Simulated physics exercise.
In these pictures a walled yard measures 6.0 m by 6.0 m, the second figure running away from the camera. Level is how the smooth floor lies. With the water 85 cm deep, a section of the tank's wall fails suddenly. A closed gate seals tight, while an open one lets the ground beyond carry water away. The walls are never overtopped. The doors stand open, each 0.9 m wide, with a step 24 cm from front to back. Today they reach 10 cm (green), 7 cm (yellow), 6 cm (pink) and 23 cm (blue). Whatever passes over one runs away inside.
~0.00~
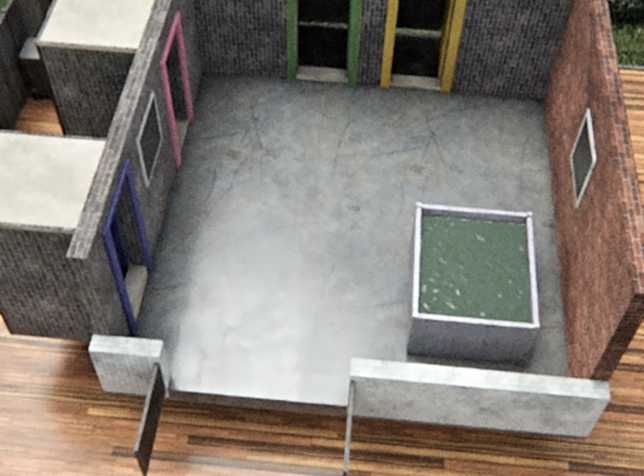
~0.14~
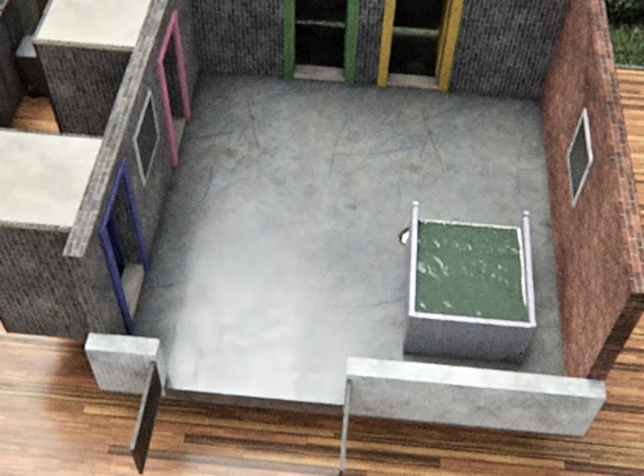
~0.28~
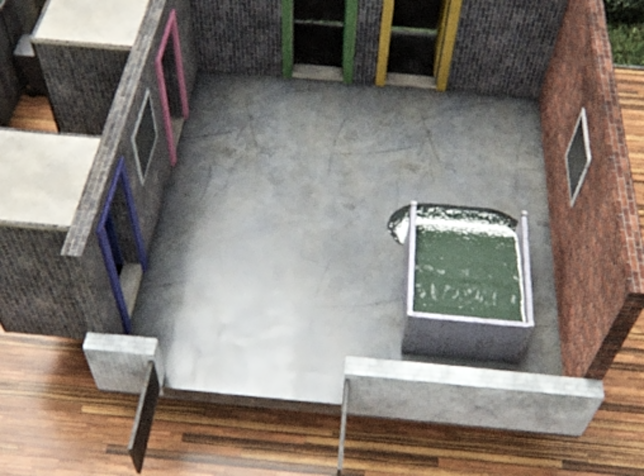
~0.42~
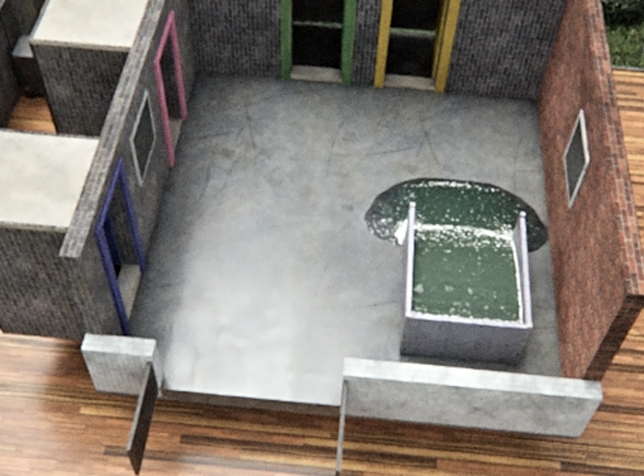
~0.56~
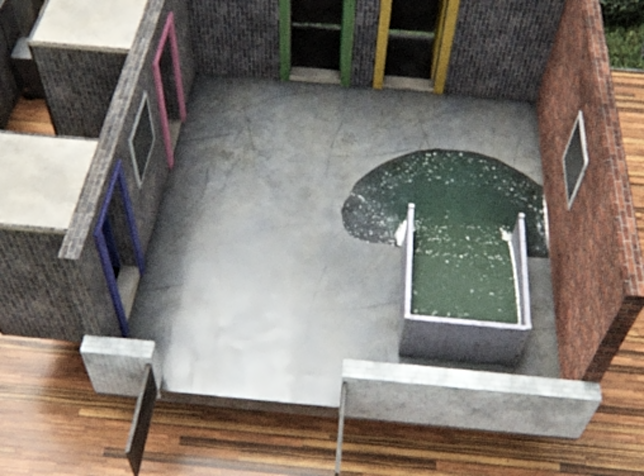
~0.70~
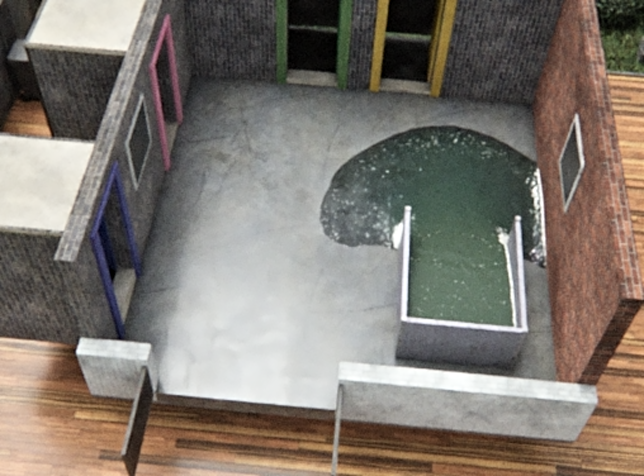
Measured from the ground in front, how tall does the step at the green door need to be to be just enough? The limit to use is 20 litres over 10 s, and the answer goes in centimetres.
It needs to be about 11.5 cm tall.
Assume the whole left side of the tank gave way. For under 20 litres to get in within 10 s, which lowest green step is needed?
Some 6.0 cm.
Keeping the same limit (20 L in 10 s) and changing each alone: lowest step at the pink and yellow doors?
About 13.0 cm at pink and about 27 cm at yellow.
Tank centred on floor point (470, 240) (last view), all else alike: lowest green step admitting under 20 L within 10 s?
Minimum: Approx. 8.0 cm.
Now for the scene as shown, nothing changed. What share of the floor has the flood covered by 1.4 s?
Near 40 per cent of the open floor.
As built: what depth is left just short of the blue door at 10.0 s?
Depth: Near 6.5 cm.
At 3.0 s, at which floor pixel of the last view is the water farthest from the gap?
Close to pixel (192, 76).
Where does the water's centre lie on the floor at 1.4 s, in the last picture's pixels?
Centre estimate: (453, 218) px, approximately.
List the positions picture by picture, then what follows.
Still water, 85 cm deep, in the tank at (474, 266); the green door at (323, 36) is dry, in the first picture.
Water pours out on the far side and has run 0.3 m, to a hidden place; about 11 cm deep outside, 85 cm at the back, in the second picture.
The front is at a hidden place, 0.8 m from the gap on the far side; 1.3 m2 of floor is wet, 83 cm left at the back, in the third picture.
Water pours out on the far side and has run 1.4 m, to (433, 182); about 11 cm deep outside, 75 cm at the back, in the fourth picture.
Water pours out on the far side and has run 2.0 m, to (429, 153); about 8 cm deep outside, 73 cm at the back, in the fifth picture.
The gap is on the far side, the front 2.7 m out at (447, 129); the back of the tank holds 69 cm; the green door at (313, 39), 4.3 m from the gap, is still 1.9 m from the nearest water, in the sixth picture.
After 1.4 s water covers 40 % of the floor, deepest (50 cm) near (530, 105); it has not reached the green door.
After 3.0 s water covers 45 % of the floor, deepest (28 cm) near (192, 76); 16 cm at the green door, 20 litres in over its 10 cm step.
After 10.0 s water covers 95 % of the floor, deepest (10 cm) near (112, 371); 6 cm at the green door, 32 litres in over its 10 cm step.
At the green door as built, the water arrived by 1.5 s and peaked near 17 cm at 2.2 s.
With a step of 9 cm, 41 litres would have come in within the 10 s; with 15 cm, 6 litres. So under 20 litres takes about 11.5 cm.
